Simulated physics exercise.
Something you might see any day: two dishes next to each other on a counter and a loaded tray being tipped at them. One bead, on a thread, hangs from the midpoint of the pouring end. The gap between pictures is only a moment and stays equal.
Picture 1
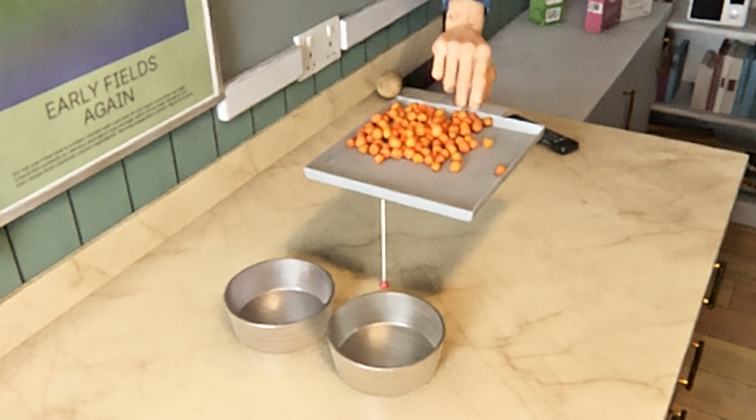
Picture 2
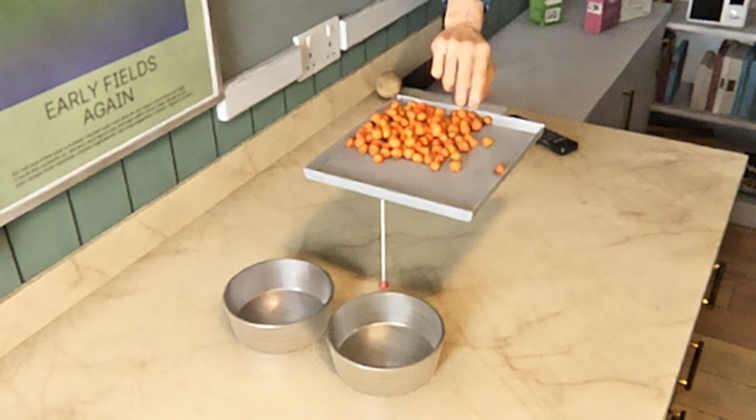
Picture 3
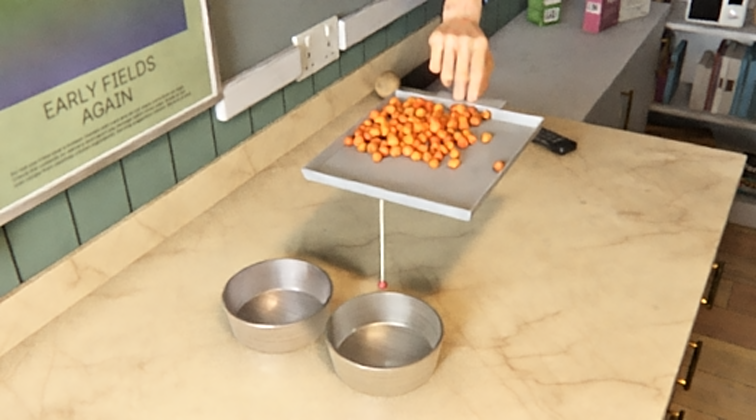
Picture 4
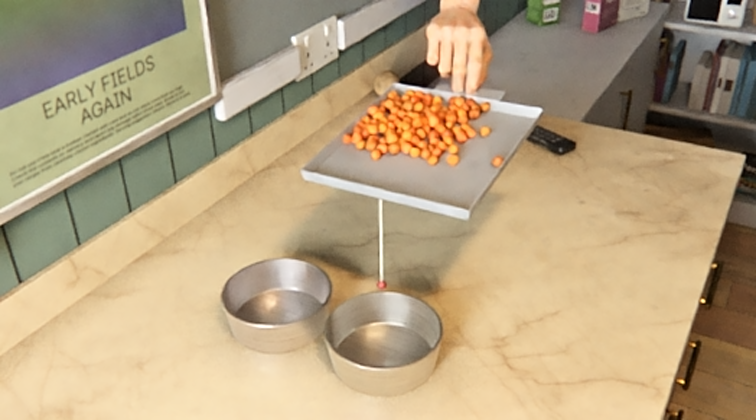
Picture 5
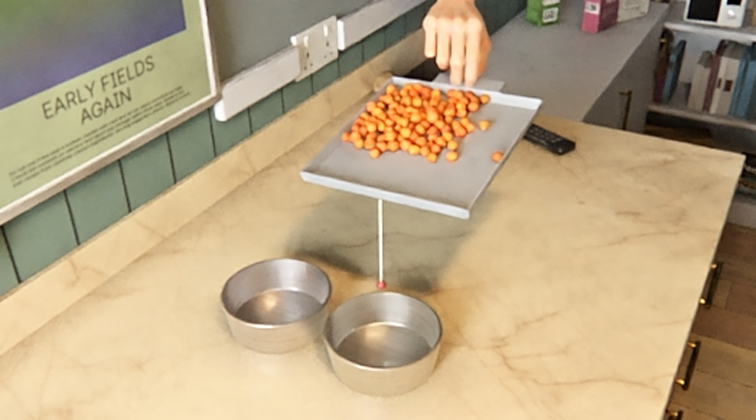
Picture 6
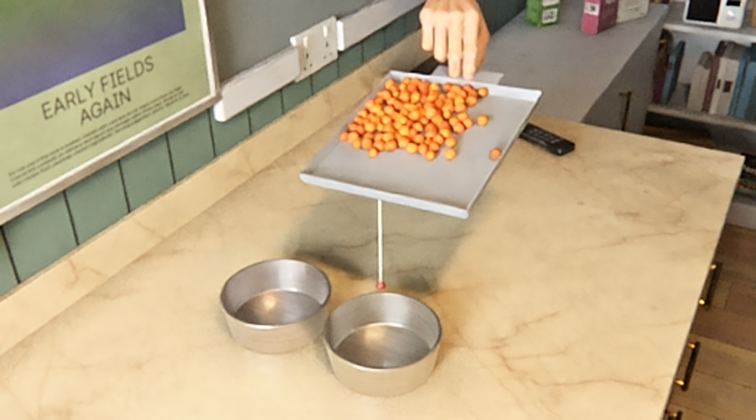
A hand at the far edge of a pale tray heaped with small orange balls slowly raised that side, tilting the tray slightly toward the viewer above two metal dishes, while the balls barely shifted.
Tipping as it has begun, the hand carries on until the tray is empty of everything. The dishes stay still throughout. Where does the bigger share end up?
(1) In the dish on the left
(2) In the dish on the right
In the dish on the left (1).
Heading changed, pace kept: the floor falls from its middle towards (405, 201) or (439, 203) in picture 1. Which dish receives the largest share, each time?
Case one: The dish at right. Case two: The dish at right.
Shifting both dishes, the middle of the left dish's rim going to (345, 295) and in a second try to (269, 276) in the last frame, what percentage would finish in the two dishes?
60 and 80 in a hundred, in turn.
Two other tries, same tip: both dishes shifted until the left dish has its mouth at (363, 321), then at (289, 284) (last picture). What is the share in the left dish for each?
40, then 70 %.
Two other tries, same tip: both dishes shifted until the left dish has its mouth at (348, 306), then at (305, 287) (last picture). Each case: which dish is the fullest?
First place: The leftmost dish. Second place: The leftmost dish.
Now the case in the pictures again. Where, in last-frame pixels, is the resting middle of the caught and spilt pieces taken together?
Near (291, 323), more or less.
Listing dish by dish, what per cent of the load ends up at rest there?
For the left dish some 60 %, for the right dish some 30 %.
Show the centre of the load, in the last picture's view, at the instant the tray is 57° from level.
Near the pixel (353, 155).
Soon, tray tipped steeply; most on the tray; a stray few in the right dish; a stray few in the left dish; a small part in the air.
A while on, tray tipped right over; most on the tray; a small part in the right dish; a small part in the left dish; a stray few outside both; a small part in the air.
Towards the end, tray tipped past a quarter turn; about a quarter in the right dish; about two thirds in the left dish; a small part outside both.
Finally, tray tipped past a quarter turn; about a quarter in the right dish; about two thirds in the left dish; a small part outside both.
